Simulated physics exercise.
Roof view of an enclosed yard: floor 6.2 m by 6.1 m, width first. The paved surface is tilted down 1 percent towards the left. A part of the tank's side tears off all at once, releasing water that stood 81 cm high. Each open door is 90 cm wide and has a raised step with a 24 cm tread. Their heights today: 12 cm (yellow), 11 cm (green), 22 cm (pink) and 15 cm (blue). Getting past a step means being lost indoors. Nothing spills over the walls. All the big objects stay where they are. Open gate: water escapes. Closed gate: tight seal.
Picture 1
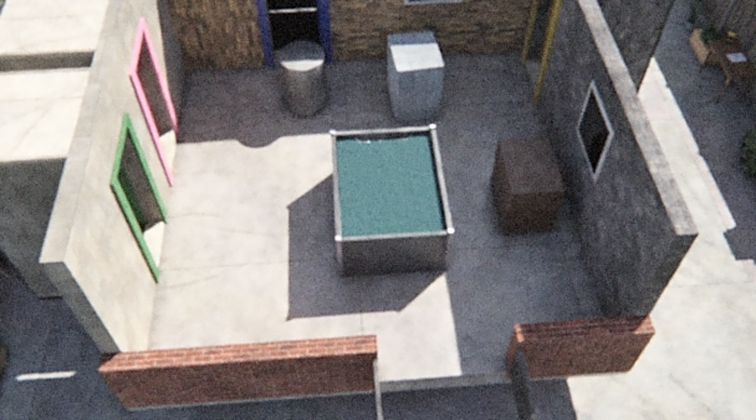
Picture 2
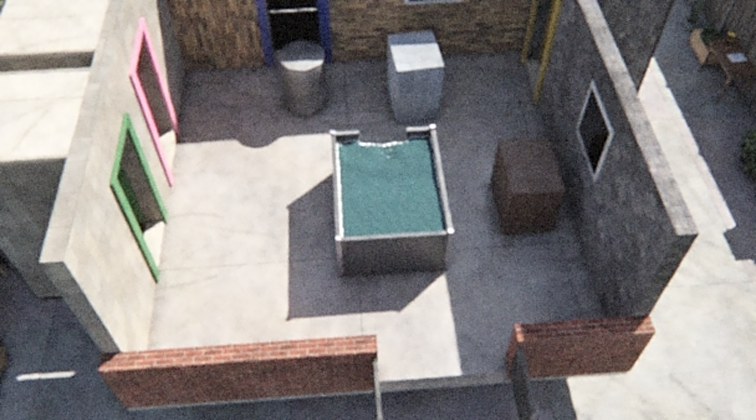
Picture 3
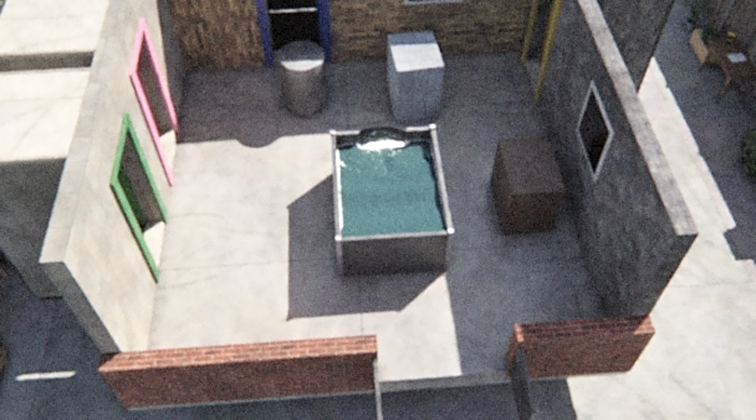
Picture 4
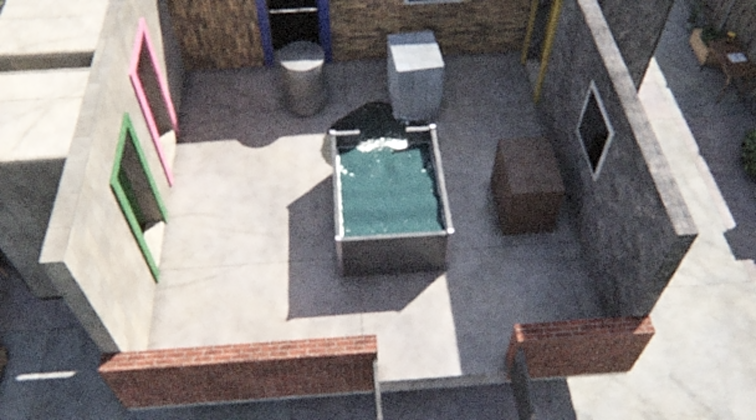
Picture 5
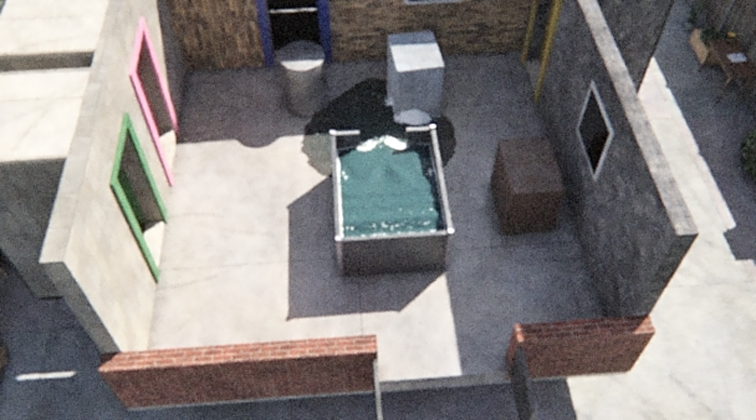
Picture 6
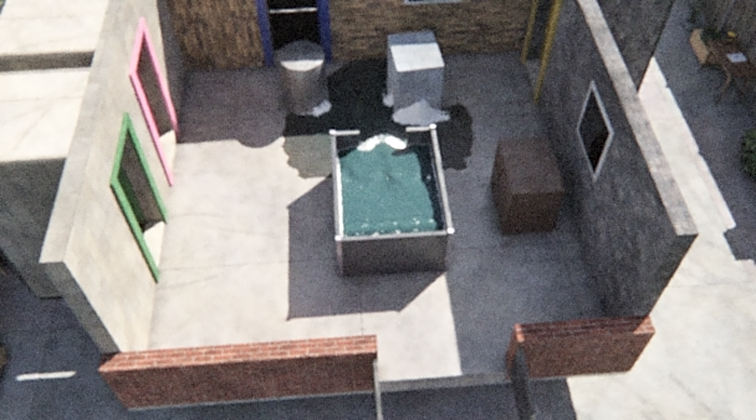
To begin with, a tank of still green water stands in a walled yard with a grey barrel, a pale box and a brown box around it. Then a gap opens in its far side and water pours out, spreading across the paving in a dark patch that reaches around the barrel and pale box.
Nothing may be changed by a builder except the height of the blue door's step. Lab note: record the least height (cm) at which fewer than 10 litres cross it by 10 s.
Least height: 23 cm.
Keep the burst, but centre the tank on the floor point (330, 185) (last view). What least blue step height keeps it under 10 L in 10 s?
It should be around 8.5 cm high.
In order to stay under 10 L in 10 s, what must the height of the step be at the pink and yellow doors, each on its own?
About 8.0 cm at pink and about 13.5 cm at yellow.
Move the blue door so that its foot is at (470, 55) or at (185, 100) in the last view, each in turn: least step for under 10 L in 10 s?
Minimums: About 10.5 cm and 21 cm.
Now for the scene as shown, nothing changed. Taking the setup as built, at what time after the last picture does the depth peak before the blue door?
I'd guess close to 1.4 seconds.
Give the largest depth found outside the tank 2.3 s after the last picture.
About 28 cm at most.
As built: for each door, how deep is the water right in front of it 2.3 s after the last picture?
Yellow door 16 cm, green door 0 cm, pink door 12 cm, blue door 17 cm.
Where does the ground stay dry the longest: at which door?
I'd say the green door.
Then, 0.7 s after the last picture water covers 25 % of the floor, deepest (46 cm) near (344, 66); 16 cm at the blue door, 2 litres in over its 15 cm step.
Then, 2.3 s after the last picture water covers 45 % of the floor, deepest (28 cm) near (385, 167); 17 cm at the blue door, 32 litres in over its 15 cm step.
Then, 9.3 s after the last picture water covers 95 % of the floor, deepest (10 cm) near (185, 82); 7 cm at the blue door, 42 litres in over its 15 cm step.
At the blue door as built, the water peaked near 20 cm, 1.3 s after the last picture.
With a step of 20.5 cm, 16 litres would have come in within the 10 s; with 28 cm, 3 litres. So under 10 litres takes about 23 cm.
